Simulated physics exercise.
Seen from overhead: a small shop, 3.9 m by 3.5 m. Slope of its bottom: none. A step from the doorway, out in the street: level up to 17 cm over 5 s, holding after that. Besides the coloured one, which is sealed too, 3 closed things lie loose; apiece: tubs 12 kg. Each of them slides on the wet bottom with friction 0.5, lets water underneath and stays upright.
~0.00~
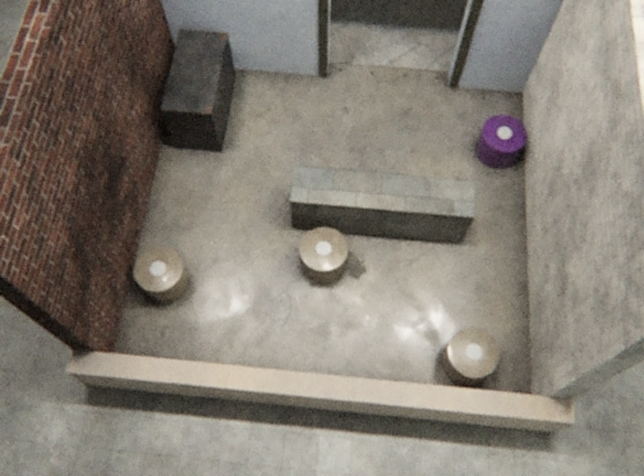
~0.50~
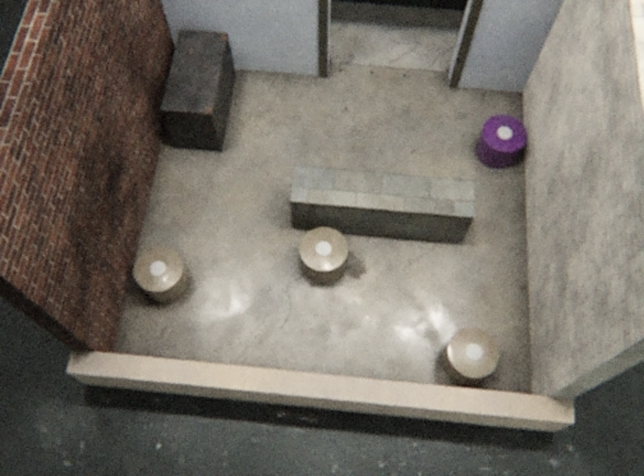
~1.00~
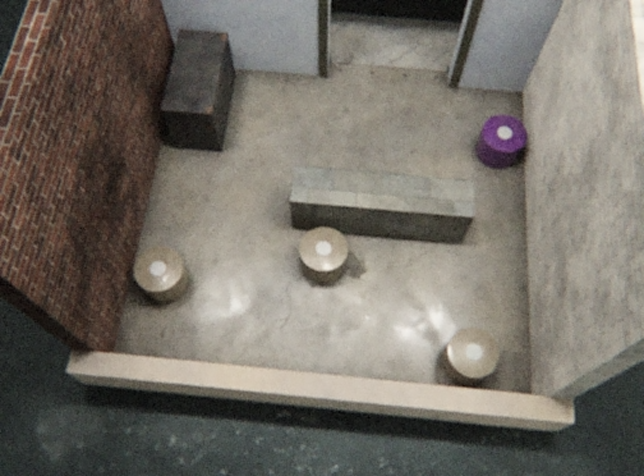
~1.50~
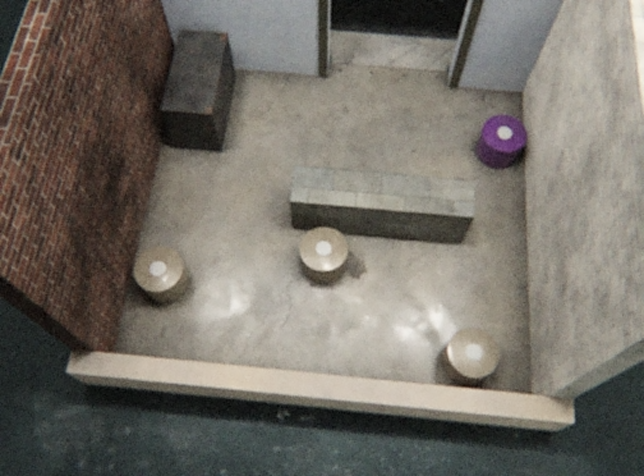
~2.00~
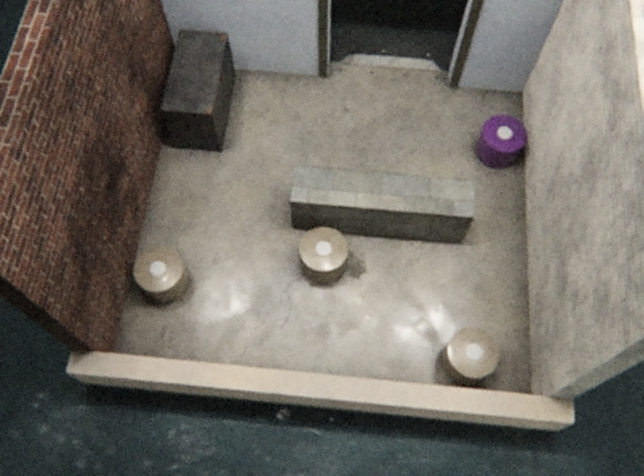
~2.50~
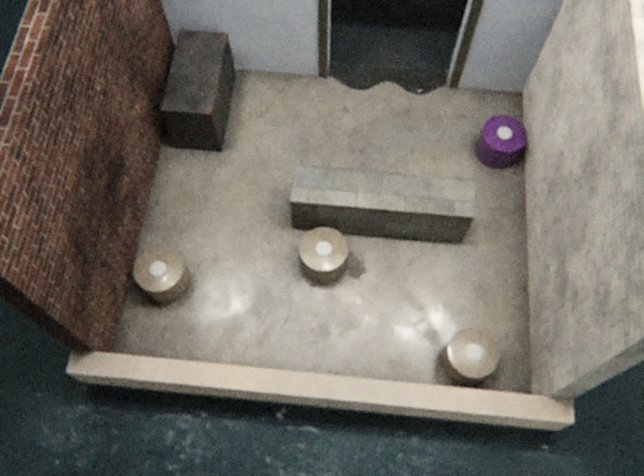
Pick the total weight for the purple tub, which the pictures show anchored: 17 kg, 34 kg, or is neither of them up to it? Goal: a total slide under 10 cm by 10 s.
34 kg is needed.
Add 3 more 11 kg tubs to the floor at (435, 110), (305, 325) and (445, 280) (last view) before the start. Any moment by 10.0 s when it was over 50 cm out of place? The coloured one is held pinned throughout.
First: Beyond the limit; second: Inside the limit; third: Inside the limit.
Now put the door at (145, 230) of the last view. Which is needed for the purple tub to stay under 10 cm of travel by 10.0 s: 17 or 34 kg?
Well, then the lesser option suffices.
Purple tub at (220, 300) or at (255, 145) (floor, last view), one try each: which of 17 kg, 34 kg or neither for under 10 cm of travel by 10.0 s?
Well, at the first spot either weight will do, and at the second either weight will do.
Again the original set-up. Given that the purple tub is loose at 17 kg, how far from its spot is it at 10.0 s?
Around 30 centimetres out of place.
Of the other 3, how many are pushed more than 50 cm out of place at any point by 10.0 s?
The total is 1.
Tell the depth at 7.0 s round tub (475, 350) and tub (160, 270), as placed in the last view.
I'd put it at 2 cm and 3 cm respectively.
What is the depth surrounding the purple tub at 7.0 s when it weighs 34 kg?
Depth: Approx. 8 cm.
After 3.5 s the purple tub would be 0 cm from its start with 17 kg and 0 cm from its start with 34 kg; 0 cm of water round it then.
After 4.5 s the purple tub would be 0 cm from its start with 17 kg and 0 cm from its start with 34 kg; 0 cm of water round it then.
After 7.0 s the purple tub would be 0 cm from its start with 17 kg and 0 cm from its start with 34 kg; 8 cm of water round it then.
After 10.0 s the purple tub would be 35 cm from its start with 17 kg and 0 cm from its start with 34 kg; 10 cm of water round it then.
